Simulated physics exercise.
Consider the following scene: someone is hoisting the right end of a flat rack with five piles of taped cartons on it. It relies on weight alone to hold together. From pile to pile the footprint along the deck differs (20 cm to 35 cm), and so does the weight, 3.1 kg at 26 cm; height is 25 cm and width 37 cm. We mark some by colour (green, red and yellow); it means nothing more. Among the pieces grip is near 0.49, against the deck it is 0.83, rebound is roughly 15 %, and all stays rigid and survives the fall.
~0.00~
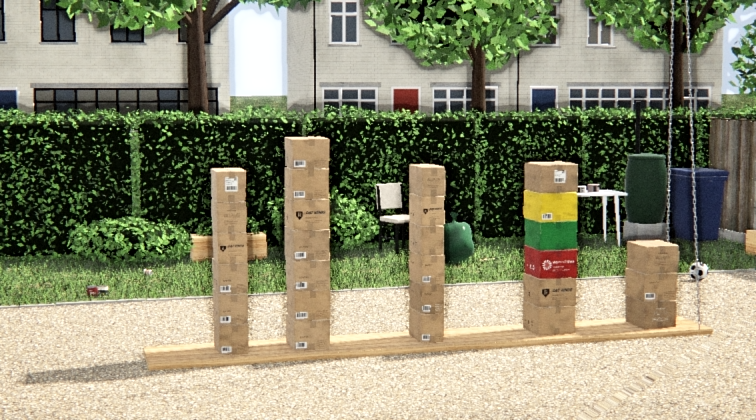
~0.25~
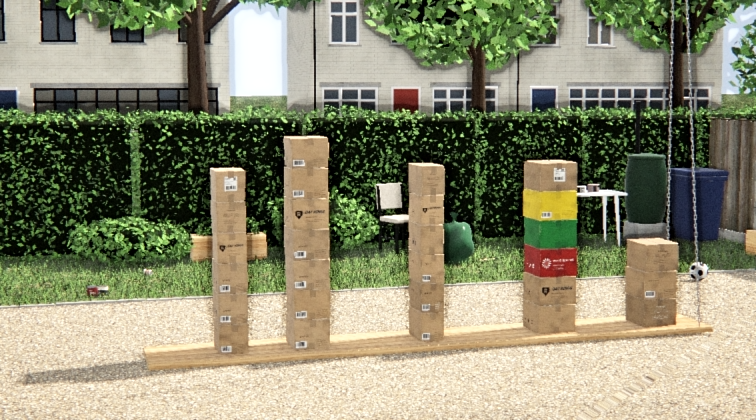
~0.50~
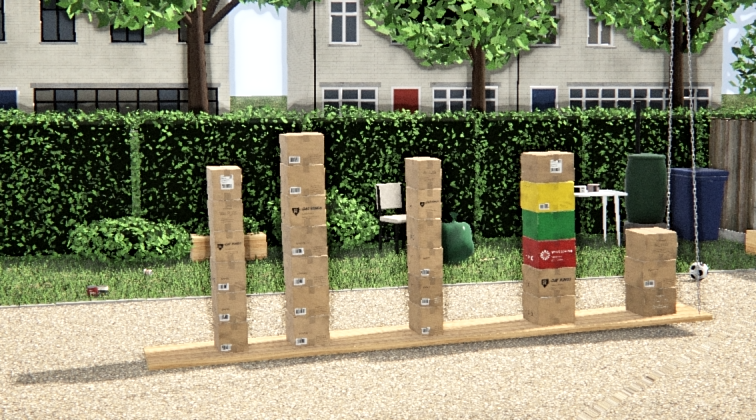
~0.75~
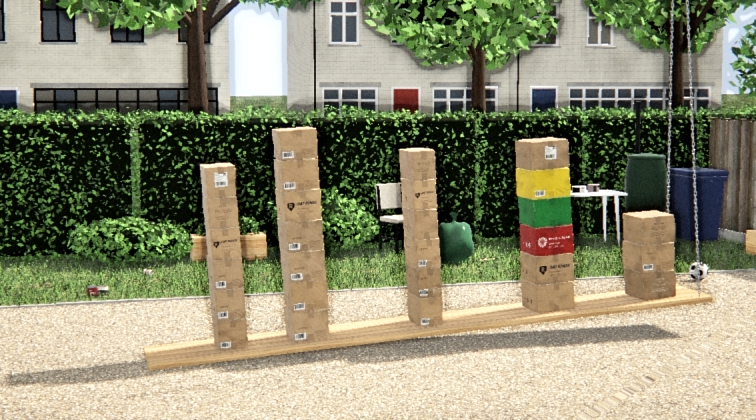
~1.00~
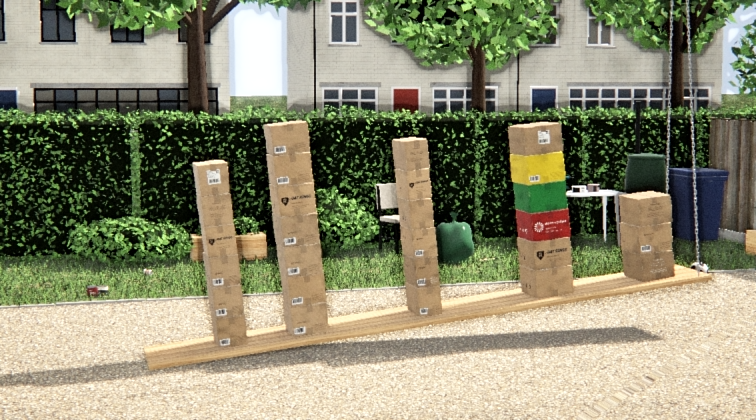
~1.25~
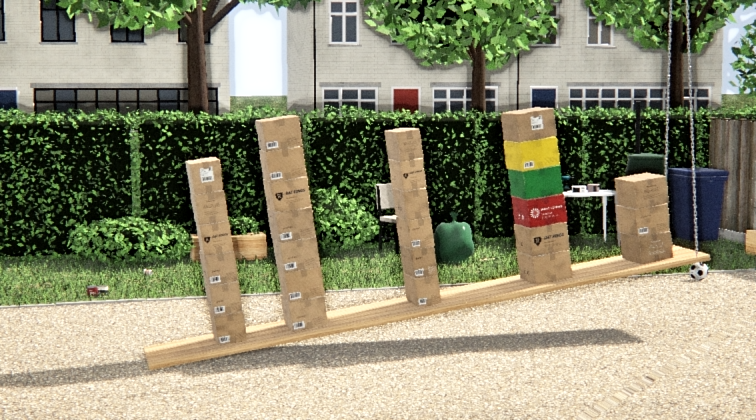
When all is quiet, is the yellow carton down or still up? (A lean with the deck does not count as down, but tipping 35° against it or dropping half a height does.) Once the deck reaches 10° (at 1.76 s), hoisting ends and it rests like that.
As for that carton, it never falls.
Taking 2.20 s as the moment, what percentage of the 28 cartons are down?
0 per cent.
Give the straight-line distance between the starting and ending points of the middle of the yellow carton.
It ends some 65 cm from where it began.
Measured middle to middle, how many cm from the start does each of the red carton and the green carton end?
Approx. distance from start in cm - red 60, green 60.
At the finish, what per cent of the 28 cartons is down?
Roughly 65 percent.
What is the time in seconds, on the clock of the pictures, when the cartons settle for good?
4.0 s, give or take.
After 2.20 s, slope 10°; none of the 28 cartons down, 19 disturbed; yellow carton unmoved.
After 2.78 s, slope 10°; 19 of the 28 cartons down; yellow carton unmoved.
In the end (4.4 s), slope 10°; 18 of the 28 cartons down; yellow carton unmoved; green carton unmoved; red carton unmoved. From the last view, middles, yellow carton near (524, 138), green carton near (529, 166).
